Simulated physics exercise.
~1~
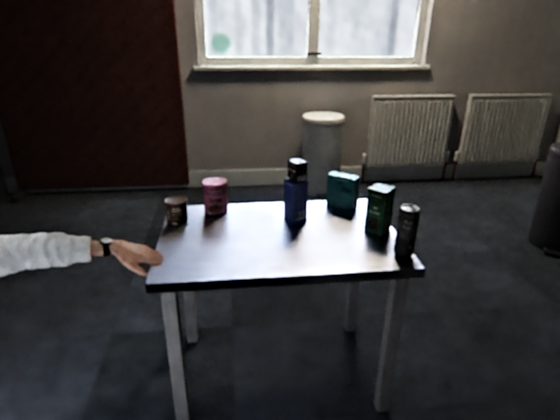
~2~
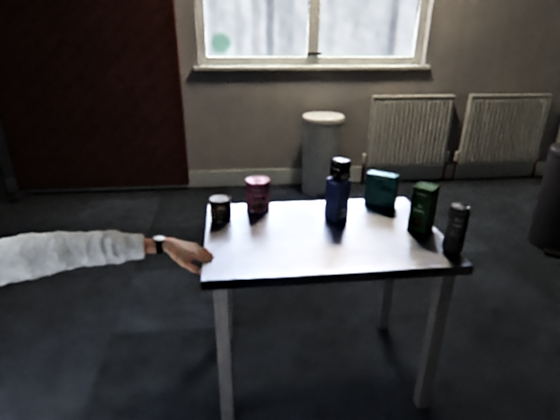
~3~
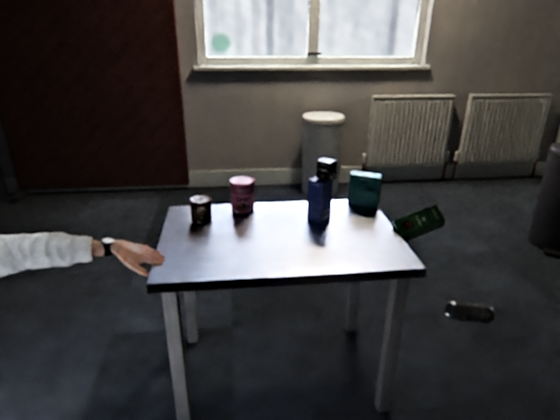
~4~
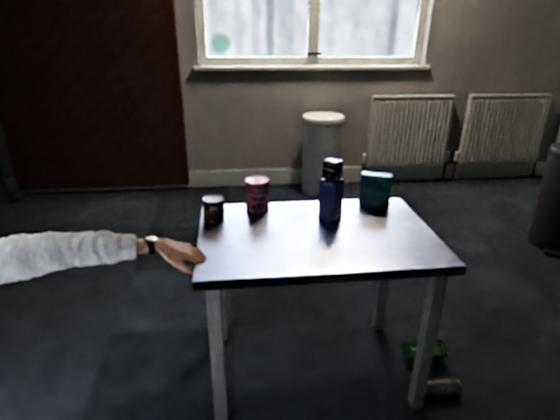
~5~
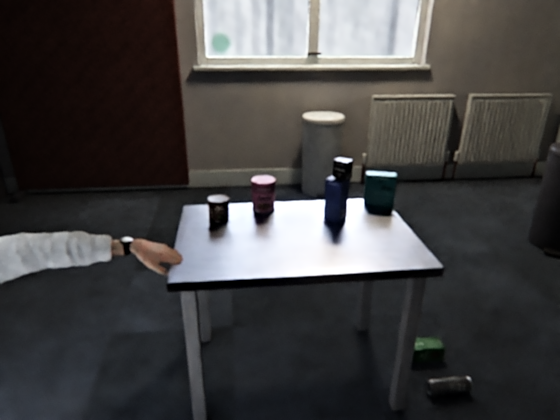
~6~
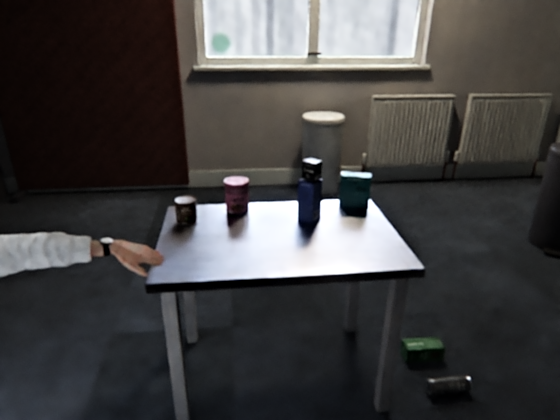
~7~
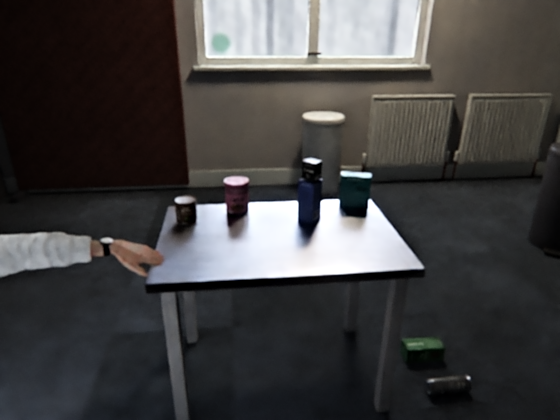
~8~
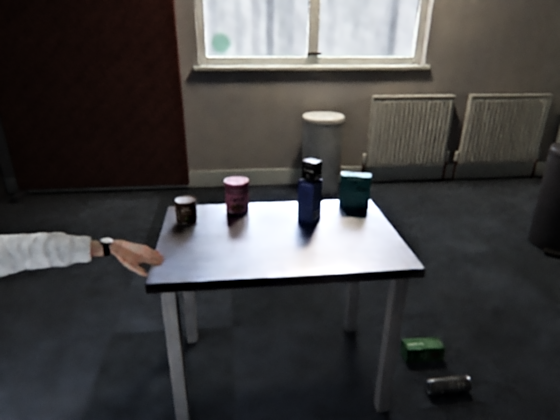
In a dim room with a window and radiators, seen from the front and slightly above, a pale-topped table holds a small brown tin, a pink tin, a tall blue container, a turquoise packet, a green carton and a dark grey can, from left to right. A white-sleeved arm at the left pushes the table right. As the table comes back left, the green carton and grey can tumble off its right end. The hand moves it right and back again while both lie on the floor. Finally everything is still, with four items standing, slightly shifted rightward.
